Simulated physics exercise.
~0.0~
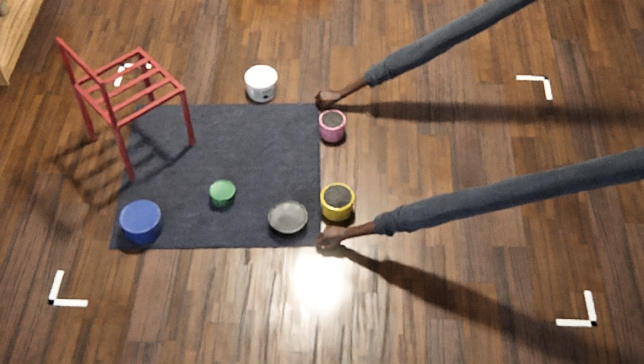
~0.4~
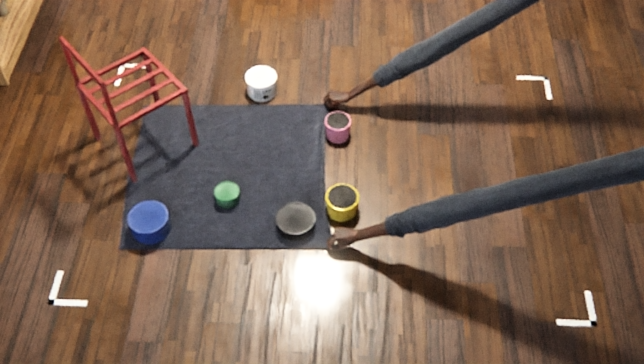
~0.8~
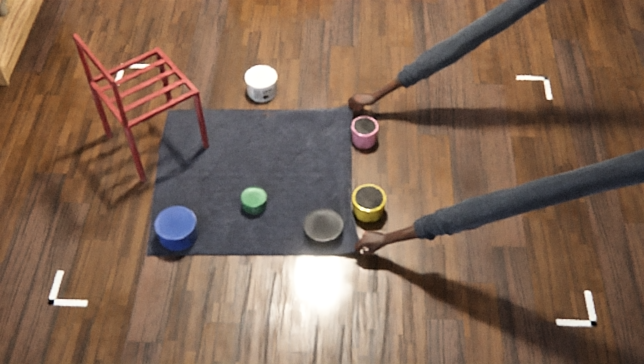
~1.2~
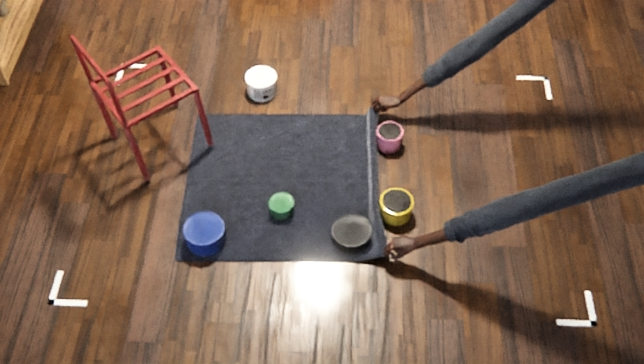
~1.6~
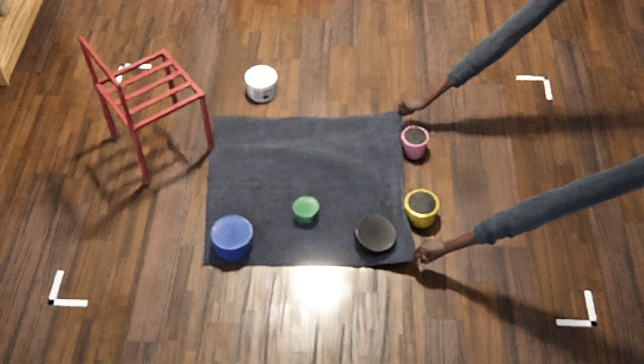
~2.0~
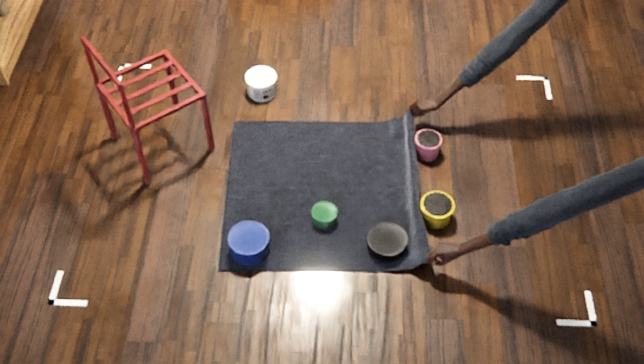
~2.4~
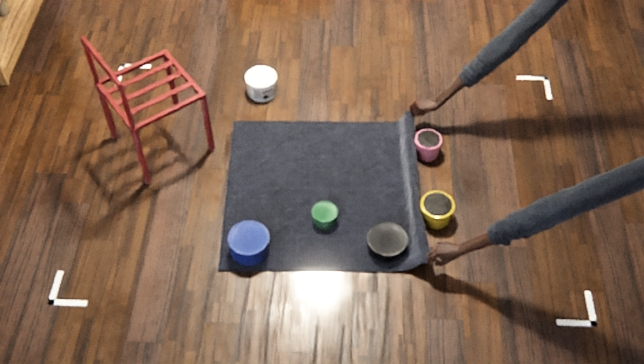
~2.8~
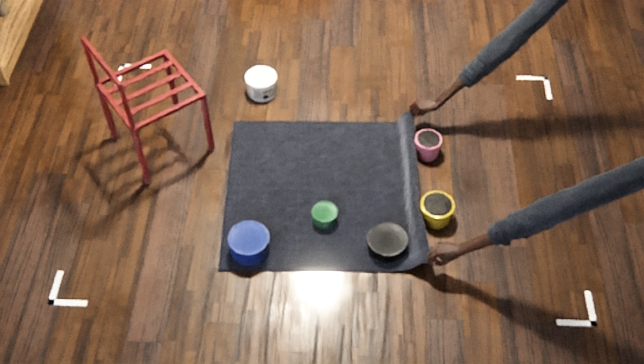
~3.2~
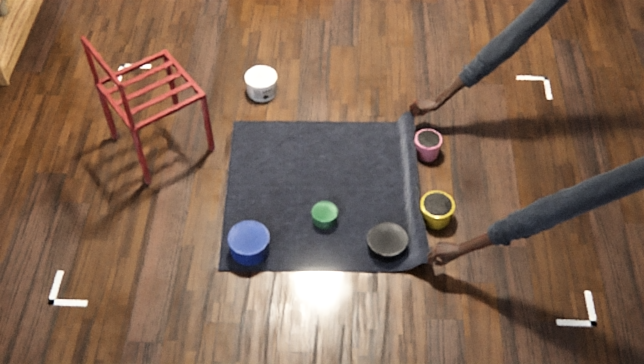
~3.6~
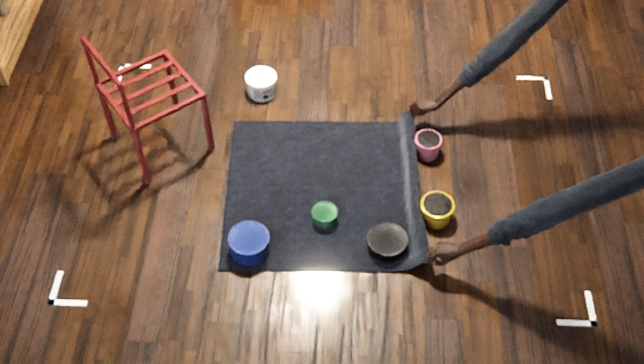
Two hands drag a dark sheet and its bowls right, then hold still.
